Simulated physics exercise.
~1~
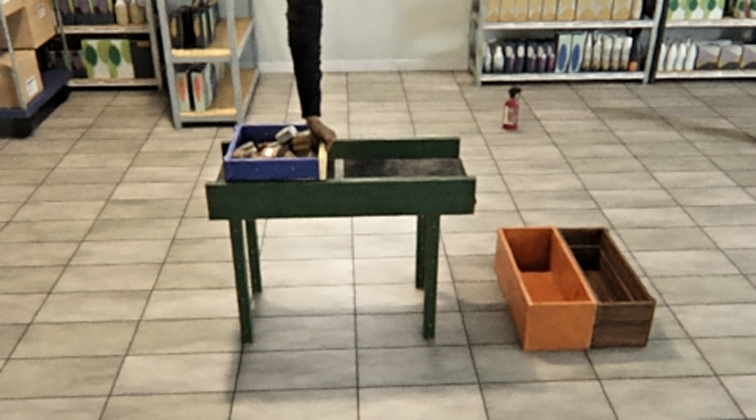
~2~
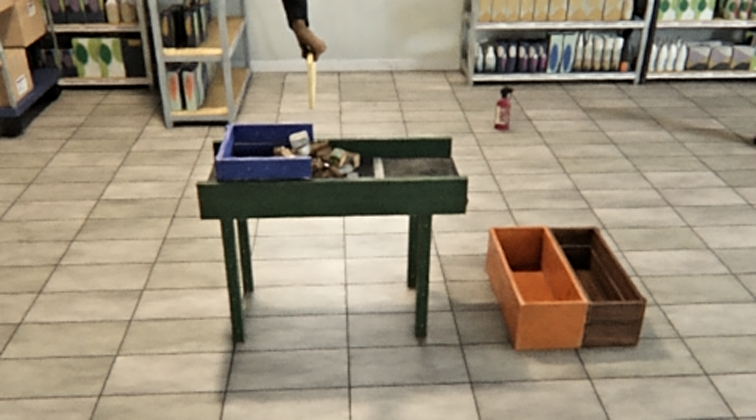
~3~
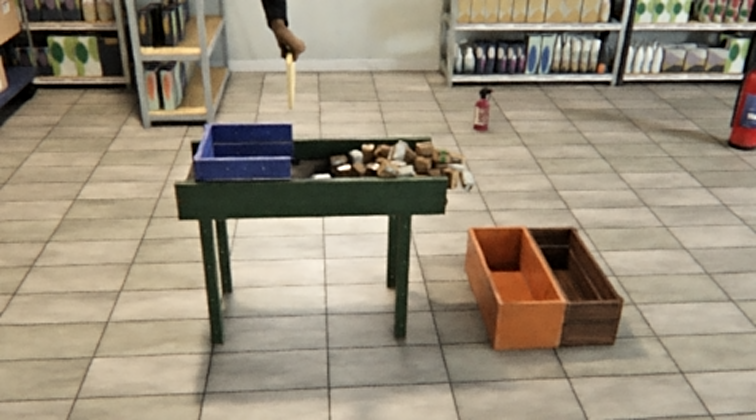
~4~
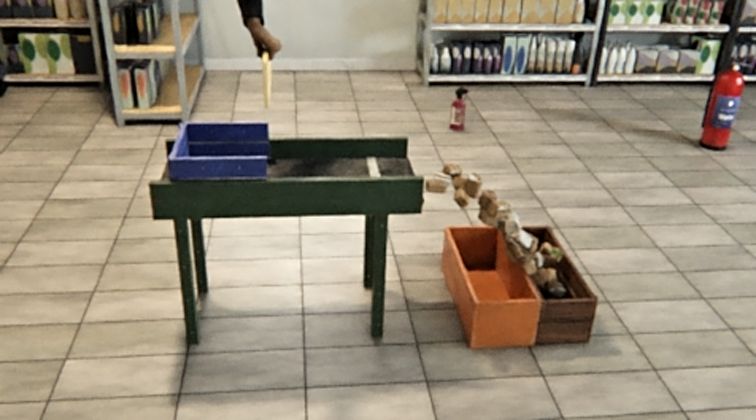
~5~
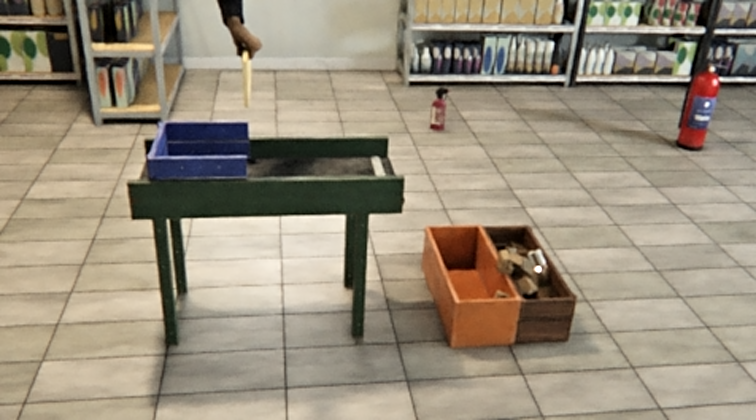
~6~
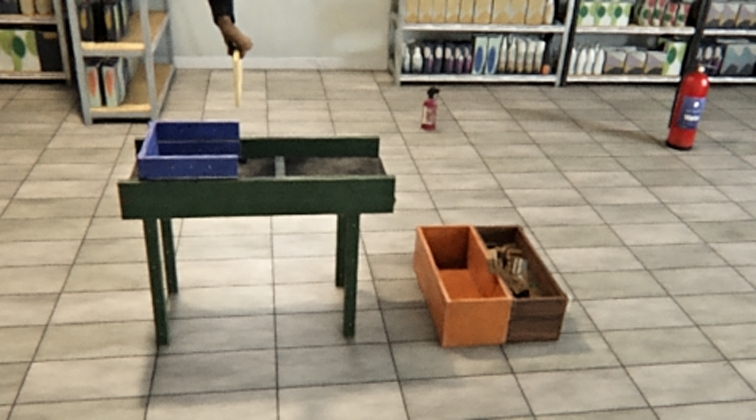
In the video, a hand lifts a gate from a blue pen on a green table, and a loose pile of small brown and grey parcels rides right along the belt, spills off the end, and lands mostly in the dark wooden bin beyond the orange box.
